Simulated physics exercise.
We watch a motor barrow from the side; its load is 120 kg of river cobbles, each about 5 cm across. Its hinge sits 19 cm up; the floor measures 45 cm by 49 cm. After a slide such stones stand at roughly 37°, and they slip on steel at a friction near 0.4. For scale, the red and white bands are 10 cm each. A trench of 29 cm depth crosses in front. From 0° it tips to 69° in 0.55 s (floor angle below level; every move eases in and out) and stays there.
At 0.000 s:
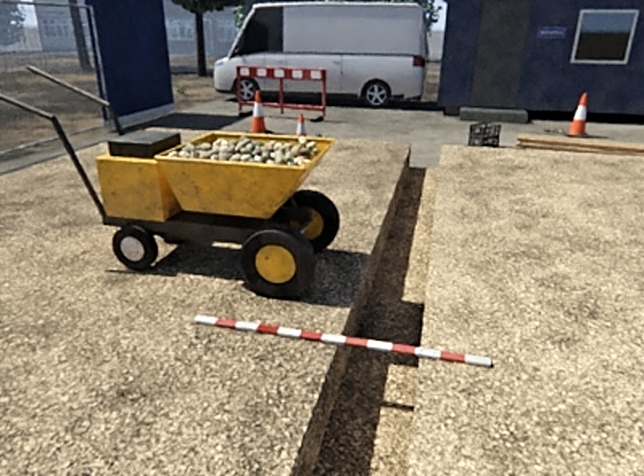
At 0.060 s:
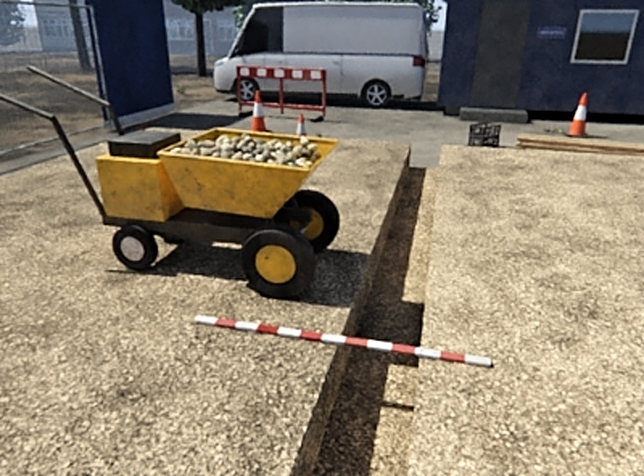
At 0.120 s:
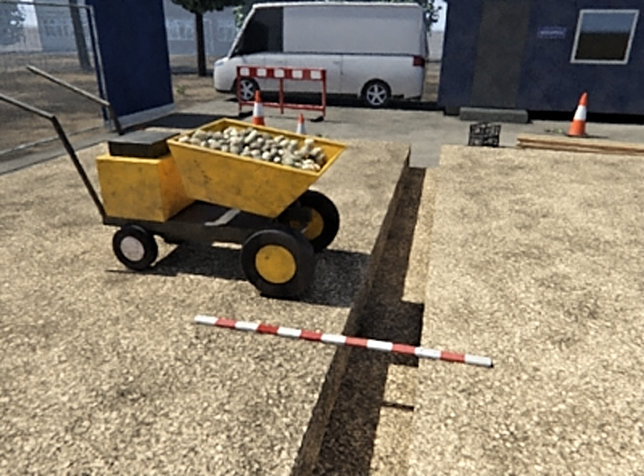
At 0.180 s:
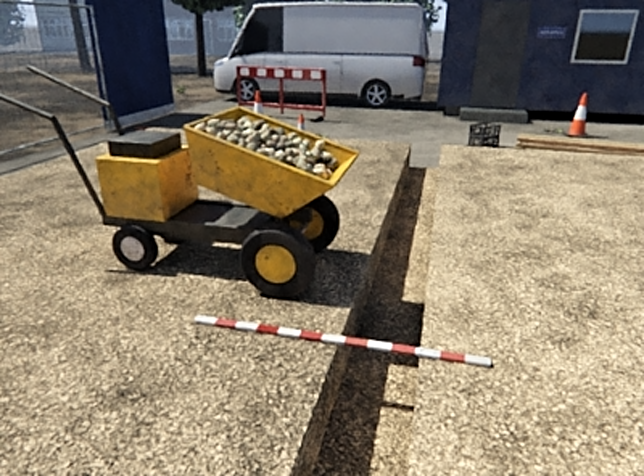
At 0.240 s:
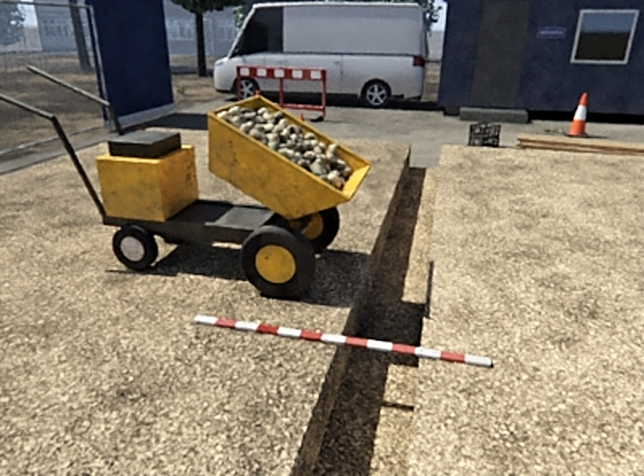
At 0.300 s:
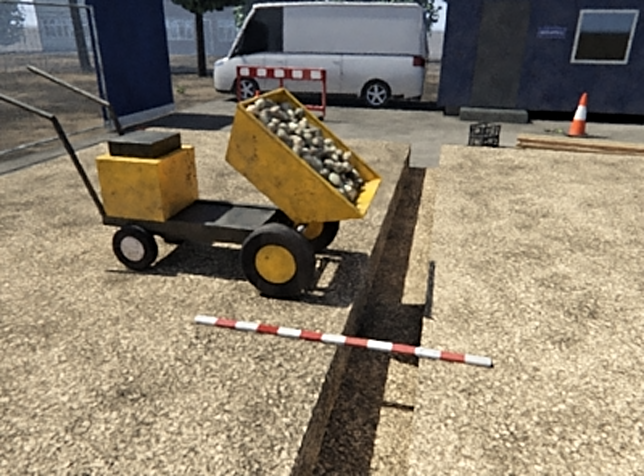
In the video, a yellow motor barrow loaded with rounded stones stands beside a narrow trench with a red and white banded pole across it, and its skip steadily tilts forward to the right, its rear end rising steeply.
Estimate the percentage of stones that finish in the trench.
Some 47 per cent of it.
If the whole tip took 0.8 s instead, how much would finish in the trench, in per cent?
It would be near 60 per cent.
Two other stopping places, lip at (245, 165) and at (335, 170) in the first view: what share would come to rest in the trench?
Near 90 per cent from the first place, 25 from the second.
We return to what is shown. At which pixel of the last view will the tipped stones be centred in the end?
Around (437, 284).
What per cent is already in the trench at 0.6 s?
Some 15 per cent.
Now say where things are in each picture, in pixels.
In the first picture, the skip is at 0°, its lip at (304, 169); the top of the load is at (265, 148).
The second picture shows lip at (308, 171), floor tilted 2°, highest stones at (252, 145); the stones move at 0.5 m/s on average.
In the third picture, the skip is at 8°, its lip at (319, 176); the top of the load is at (240, 137); the stones move at 1.0 m/s on average.
In the fourth picture, the skip is at 17°, its lip at (334, 186); the top of the load is at (242, 126); the stones move at 1.3 m/s on average.
The fifth picture shows lip at (350, 200), floor tilted 28°, highest stones at (258, 115); the stones move at 1.5 m/s on average.
In the sixth picture, the skip is at 39°, its lip at (363, 217); the top of the load is at (276, 109); the stones move at 1.6 m/s on average.
After 0.4 s the floor is at 58°; 100 % in the skip; the foremost stones are at (372, 225).
After 0.6 s the floor is at 69°; 71 % in the skip, 16 % in the trench, 13 % past the trench; the foremost stones are at (453, 286).
After 1.0 s the floor is at 69°; 19 % in the skip, 29 % in the trench, 52 % past the trench; the foremost stones are at (618, 297).
After 3.0 s the floor is at 69°; 0 % in the skip, 47 % in the trench, 53 % past the trench; the foremost stones are past the picture's edge.
